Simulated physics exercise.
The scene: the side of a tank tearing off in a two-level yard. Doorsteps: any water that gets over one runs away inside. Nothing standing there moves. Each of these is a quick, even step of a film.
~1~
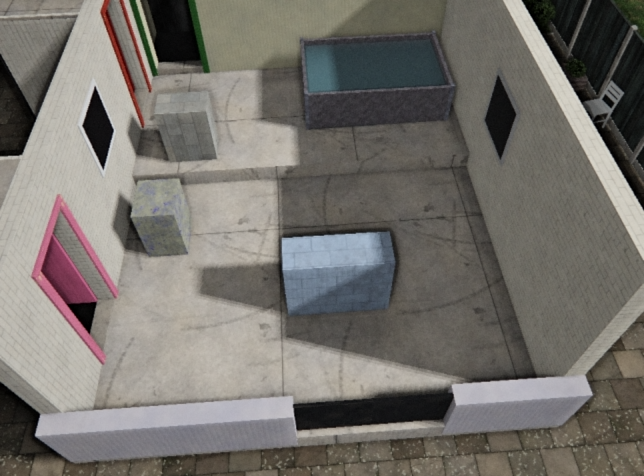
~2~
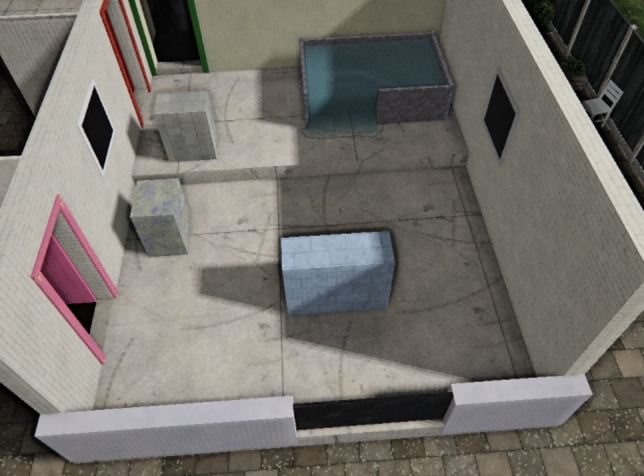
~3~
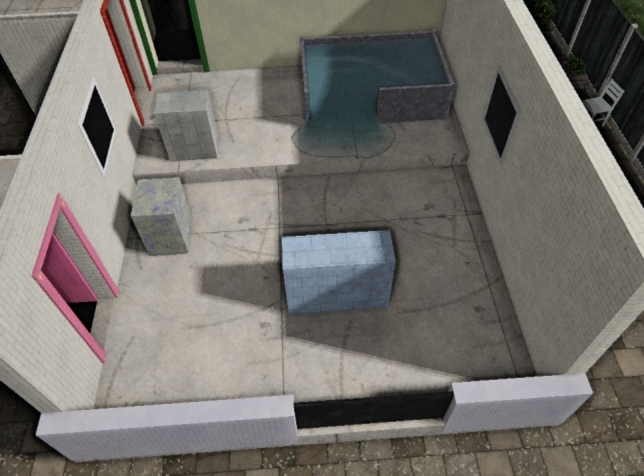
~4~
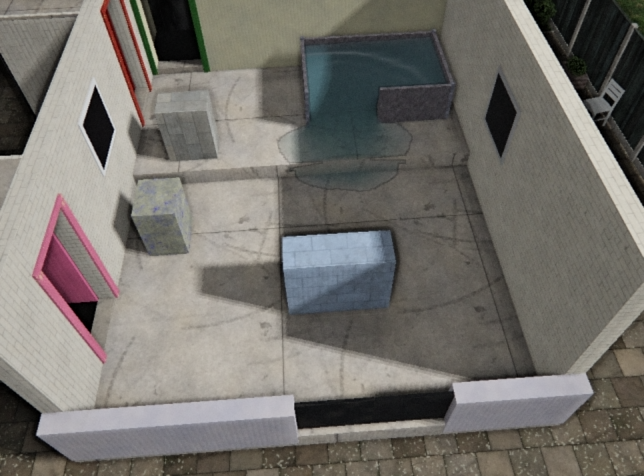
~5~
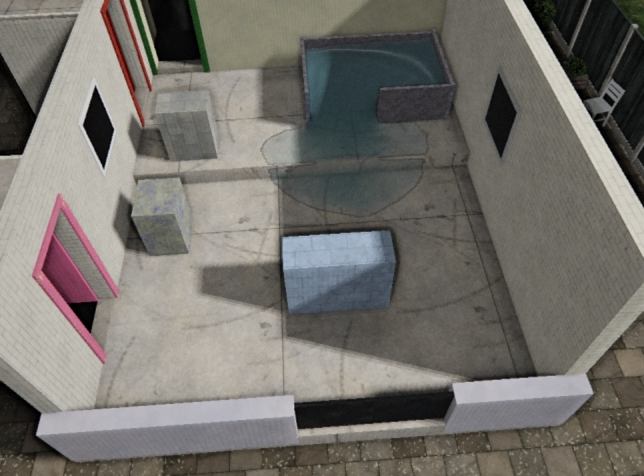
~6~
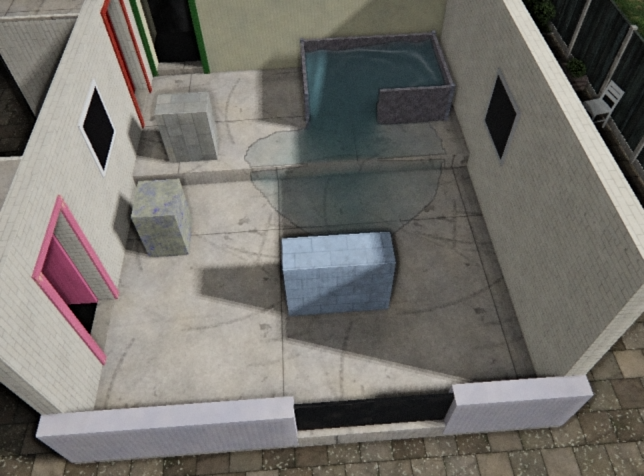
In a walled two-level yard with scattered blocks, a raised tank of blue-green water sits whole and still at the back. Part of its front side comes away, and water pours through the gap onto the upper level, then runs over the step and spreads across the lower floor toward the pale blue block.
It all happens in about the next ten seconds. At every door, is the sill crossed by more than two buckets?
My prediction: The pink door will be deluged; the green door will not go over two buckets; the red door will not go over two buckets.
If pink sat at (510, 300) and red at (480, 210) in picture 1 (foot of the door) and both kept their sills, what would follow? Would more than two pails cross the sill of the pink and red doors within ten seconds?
Note: Pink door lets too much through; red door lets in too little.
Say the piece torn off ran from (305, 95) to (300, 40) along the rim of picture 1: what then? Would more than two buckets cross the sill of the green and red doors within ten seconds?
Well, the green door crosses the threshold, while the red door crosses the threshold.
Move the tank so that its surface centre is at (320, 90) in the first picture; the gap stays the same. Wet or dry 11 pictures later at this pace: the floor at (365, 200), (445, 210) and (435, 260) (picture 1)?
First one stays unwetted, next one stays unwetted, last one gets inundated.
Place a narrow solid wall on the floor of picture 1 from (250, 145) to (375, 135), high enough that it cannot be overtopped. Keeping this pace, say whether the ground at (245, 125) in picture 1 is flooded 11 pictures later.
At that spot: Submerged.
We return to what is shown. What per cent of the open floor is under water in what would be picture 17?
I make it 55 per cent.
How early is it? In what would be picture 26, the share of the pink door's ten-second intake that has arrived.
By my reckoning, 15 percent.
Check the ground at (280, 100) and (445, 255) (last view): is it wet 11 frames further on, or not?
Taking them as listed, I'd call them not wet and soaked.
A moment on, water covers 35 % of the floor; the pink door not reached, the green door not reached, the red door not reached.
Next, water covers 55 % of the floor; the pink door not reached, the green door not reached, the red door not reached.
Then, water covers 65 % of the floor; the pink door over two buckets in, the green door not reached, the red door not reached.
Later, water covers 70 % of the floor; the pink door far over two buckets in, the green door not reached, the red door not reached.
In the end, water covers 70 % of the floor; the pink door far over two buckets in, the green door not reached, the red door not reached.
